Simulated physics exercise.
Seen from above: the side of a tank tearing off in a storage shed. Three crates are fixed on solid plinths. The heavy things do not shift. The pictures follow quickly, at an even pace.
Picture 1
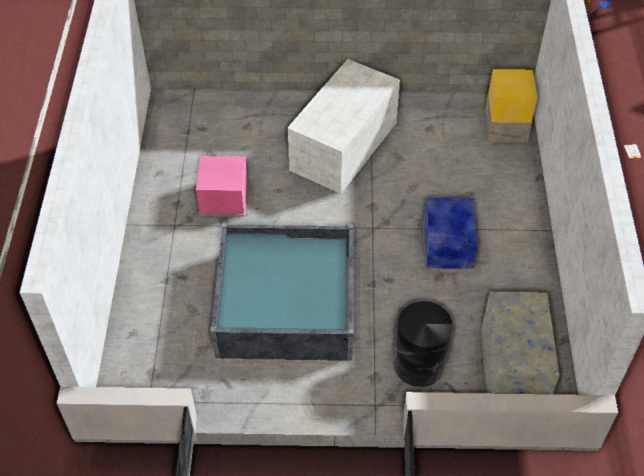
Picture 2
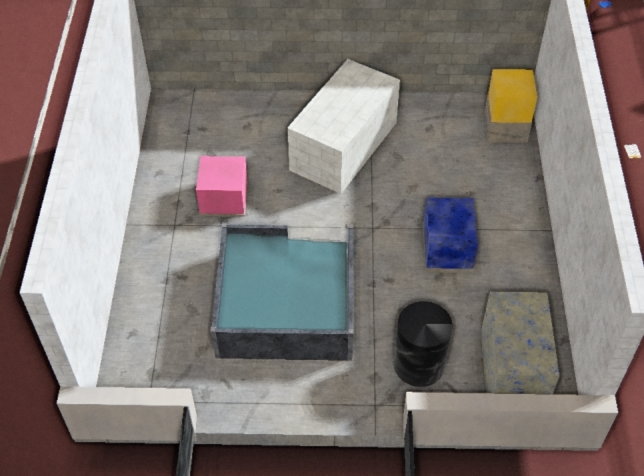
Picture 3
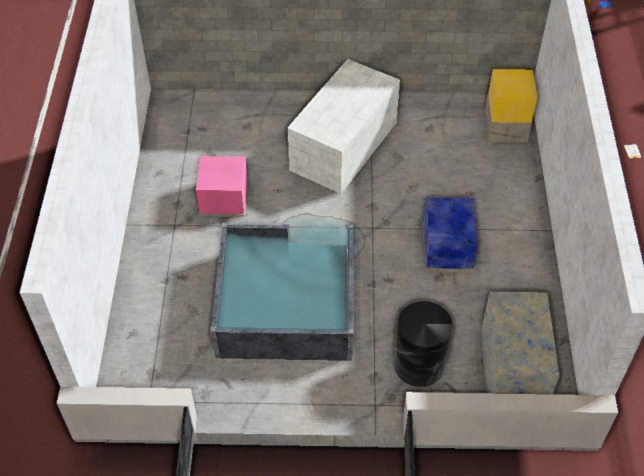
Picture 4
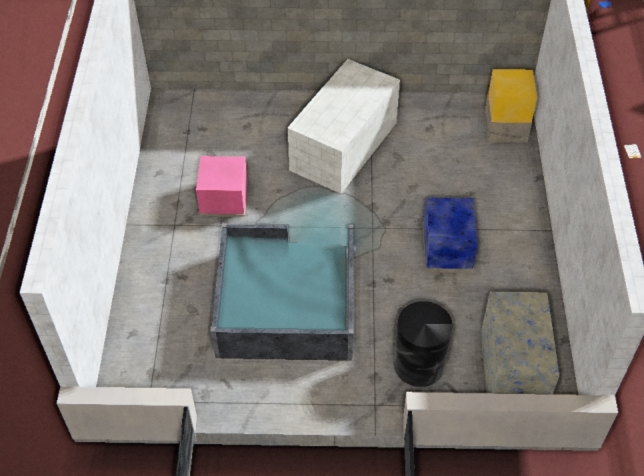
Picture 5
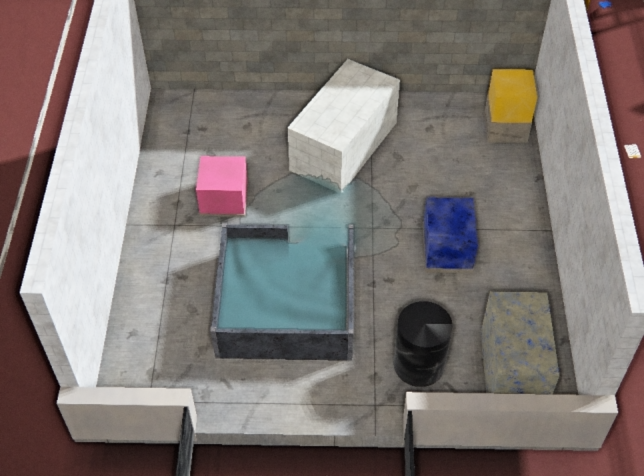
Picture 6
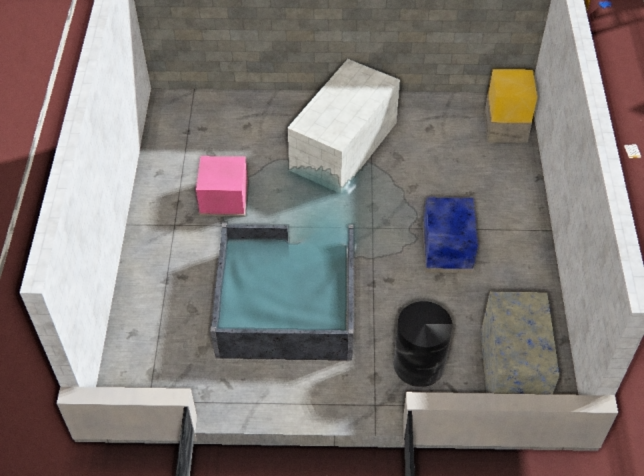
In a storage shed, water pours through a gap in the open tank's far side and spreads.
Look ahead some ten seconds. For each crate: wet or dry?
The pink crate is soaked; the blue crate keeps dry; the yellow crate keeps dry.
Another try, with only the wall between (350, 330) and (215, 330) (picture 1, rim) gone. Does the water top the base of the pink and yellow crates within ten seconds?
Pink crate escapes it, yellow crate remains dry.
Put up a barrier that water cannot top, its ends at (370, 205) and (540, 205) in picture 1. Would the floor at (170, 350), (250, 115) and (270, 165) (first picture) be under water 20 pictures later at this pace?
As listed: Free of water, covered, under water.
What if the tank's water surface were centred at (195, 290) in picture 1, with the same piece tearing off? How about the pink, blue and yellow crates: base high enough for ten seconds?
In short: Pink crate takes water, blue crate is wetted, yellow crate escapes it.
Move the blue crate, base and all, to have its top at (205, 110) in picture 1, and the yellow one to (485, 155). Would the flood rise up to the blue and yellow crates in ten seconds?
My reading: Blue crate is soaked, yellow crate stays dry.
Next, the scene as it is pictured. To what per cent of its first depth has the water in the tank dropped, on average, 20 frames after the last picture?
Roughly 40 per cent.
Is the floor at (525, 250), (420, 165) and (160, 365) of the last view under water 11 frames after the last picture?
One after the other: No water, awash, dry.
A moment on, water covers 20 % of the floor; the pink crate water round its plinth, the blue crate water round its plinth, the yellow crate not reached.
Next, water covers 40 % of the floor; the pink crate water round its plinth, the blue crate water round its plinth, the yellow crate water round its plinth.
Then, water covers 45 % of the floor; the pink crate water round its plinth, the blue crate water round its plinth, the yellow crate water round its plinth.
Later, water covers 70 % of the floor; the pink crate water round its plinth, the blue crate water round its plinth, the yellow crate water round its plinth.
In the end, water covers 90 % of the floor; the pink crate was topped, the blue crate stayed above the water, the yellow crate stayed above the water.
